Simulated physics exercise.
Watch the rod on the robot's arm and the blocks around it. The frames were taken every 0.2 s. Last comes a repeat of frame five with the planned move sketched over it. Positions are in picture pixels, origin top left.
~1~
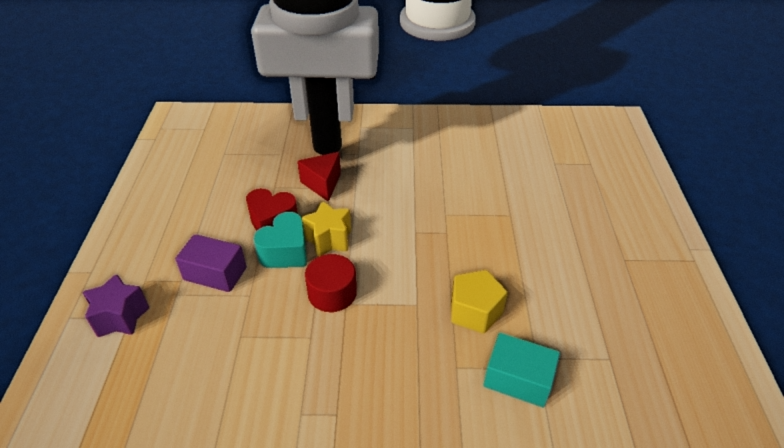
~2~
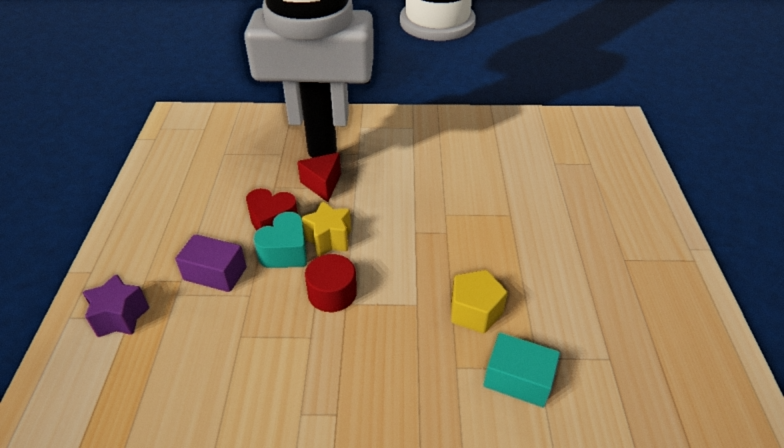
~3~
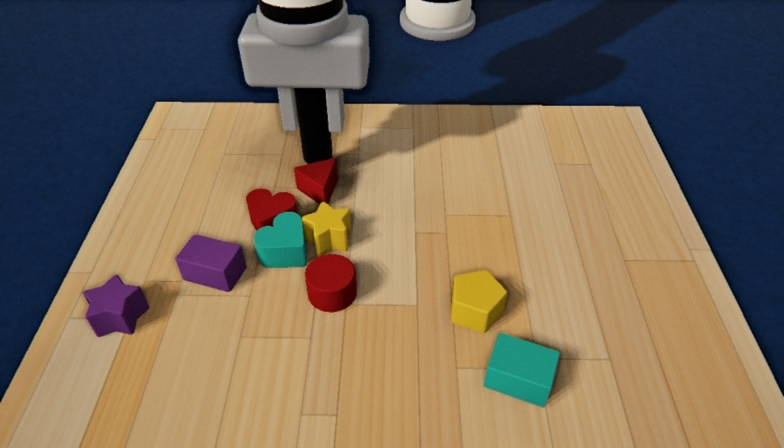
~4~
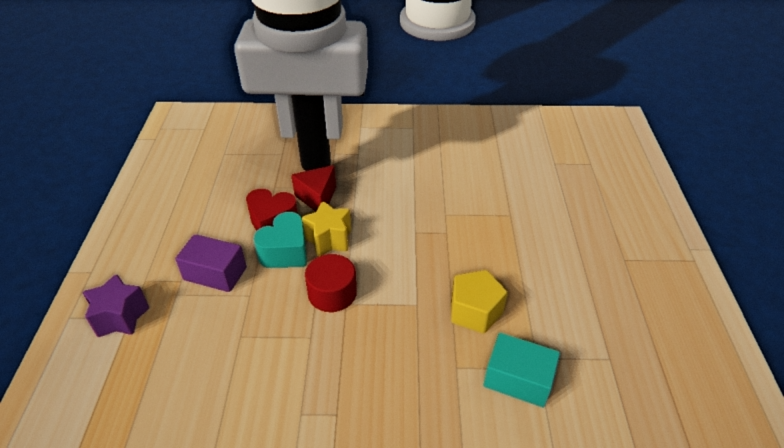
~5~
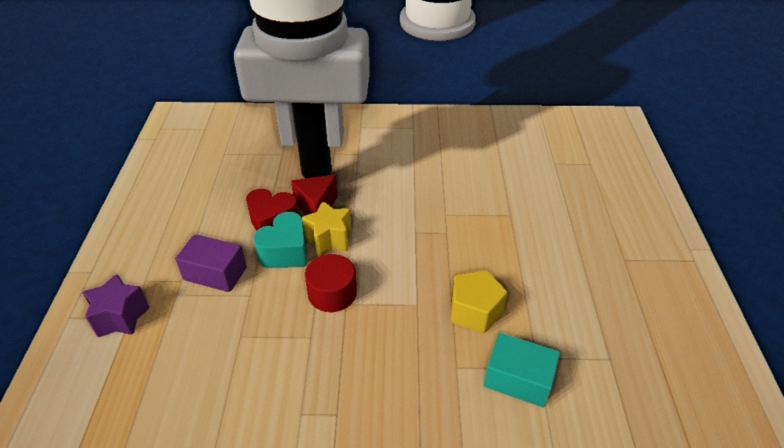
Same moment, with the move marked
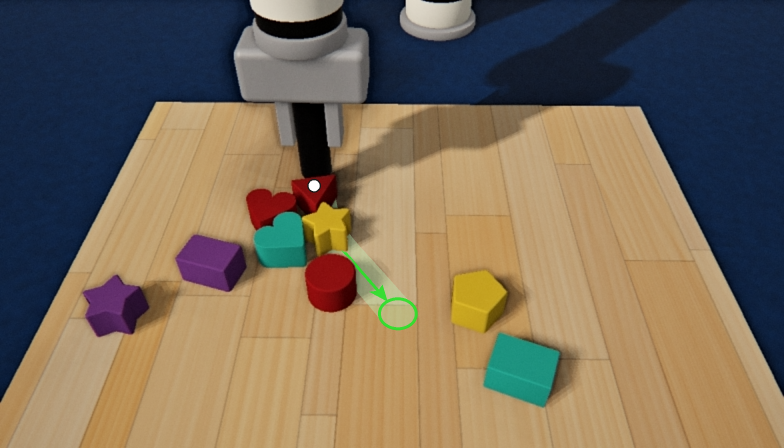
On a wooden tabletop scattered with colourful blocks, a robot arm's black rod shifts slightly left, then moves toward the viewer, pushing the red triangular block a short way toward the yellow star while the other blocks stay still.
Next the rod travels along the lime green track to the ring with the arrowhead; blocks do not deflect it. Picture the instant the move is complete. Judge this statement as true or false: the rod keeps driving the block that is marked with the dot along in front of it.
That is false.
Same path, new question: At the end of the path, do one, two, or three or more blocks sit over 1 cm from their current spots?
Three or more blocks.
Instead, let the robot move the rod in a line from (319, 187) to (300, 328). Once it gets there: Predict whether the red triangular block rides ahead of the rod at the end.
Still in front.
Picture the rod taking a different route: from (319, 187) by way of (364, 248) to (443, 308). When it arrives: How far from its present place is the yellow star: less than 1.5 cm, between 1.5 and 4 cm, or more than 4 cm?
The yellow star ends up quite far away, over 4 cm.
Drawn move, from (319, 187) via (328, 228) and (359, 269), ending at (398, 313); the dot is on the red triangular block.
What follows on the original path. One third of the way, rod at (327, 214); turquoise heart at (278, 233); red triangular block at (316, 228), turned 25° clockwise; yellow star at (347, 242); red circle at (333, 280).
Two thirds of the way, rod at (358, 255); turquoise heart at (278, 233); red triangular block at (319, 252), turned 65° clockwise; yellow star at (382, 268); red circle at (337, 291).
At the end, rod at (398, 299); turquoise heart at (278, 233); red triangular block at (319, 252), turned 65° clockwise; yellow star at (427, 314); red circle at (337, 291).
